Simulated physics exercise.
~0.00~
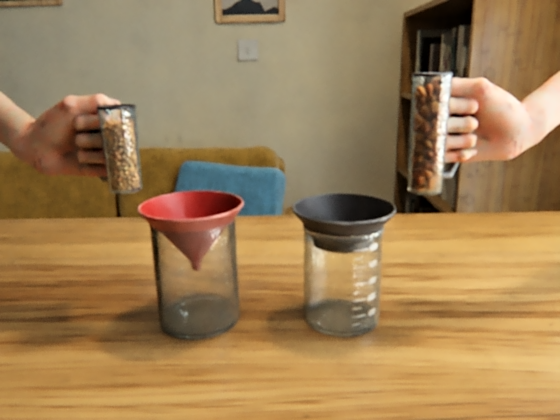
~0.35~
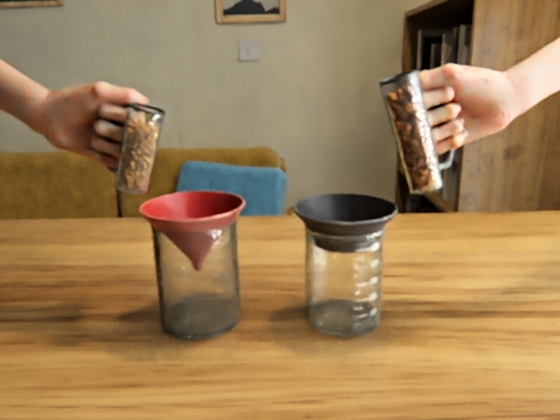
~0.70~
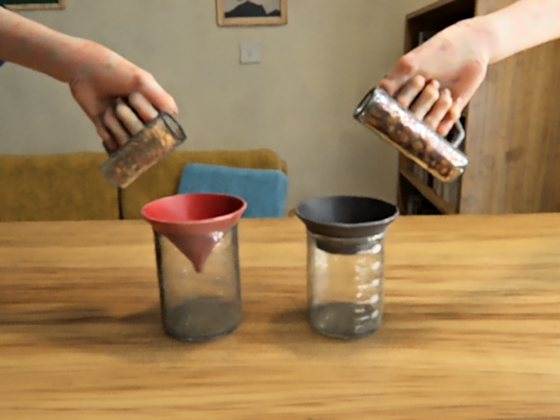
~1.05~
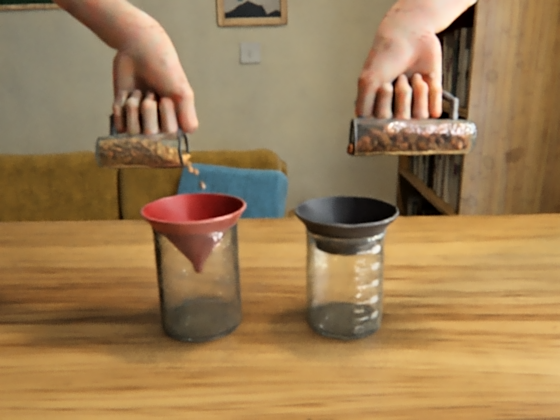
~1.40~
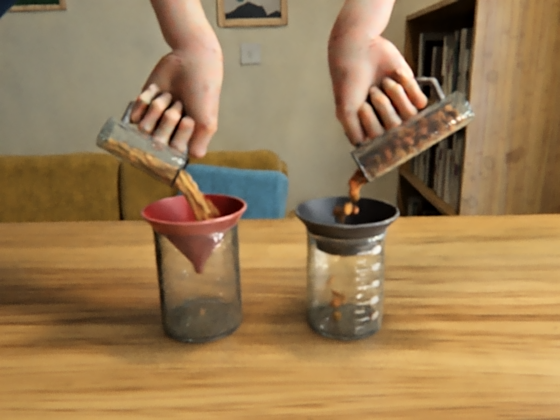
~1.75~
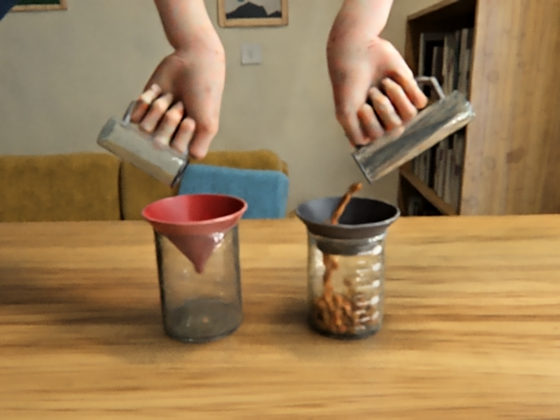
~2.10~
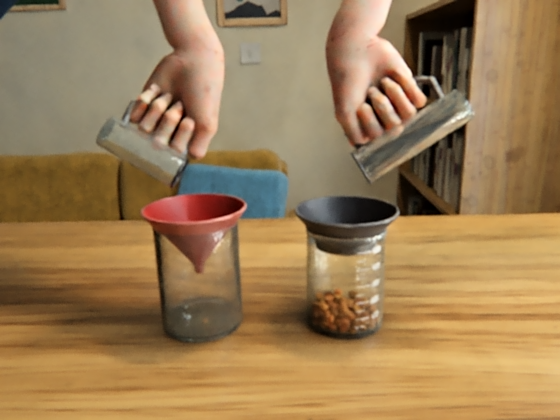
In a room with a wooden table, seen from the front by a slightly swaying camera, a red funnel sits in a clear jar on the left and a dark grey one in a jar on the right. Two hands hold clear cups above them, the left filled with small tan pieces, the right with larger brown ones. The hands tip the cups inward, and the left cup starts spilling first. Both then pour into the funnels. The brown pieces drop through and pile up in the right jar, while the tan ones stay in the red funnel, leaving its jar looking practically empty.
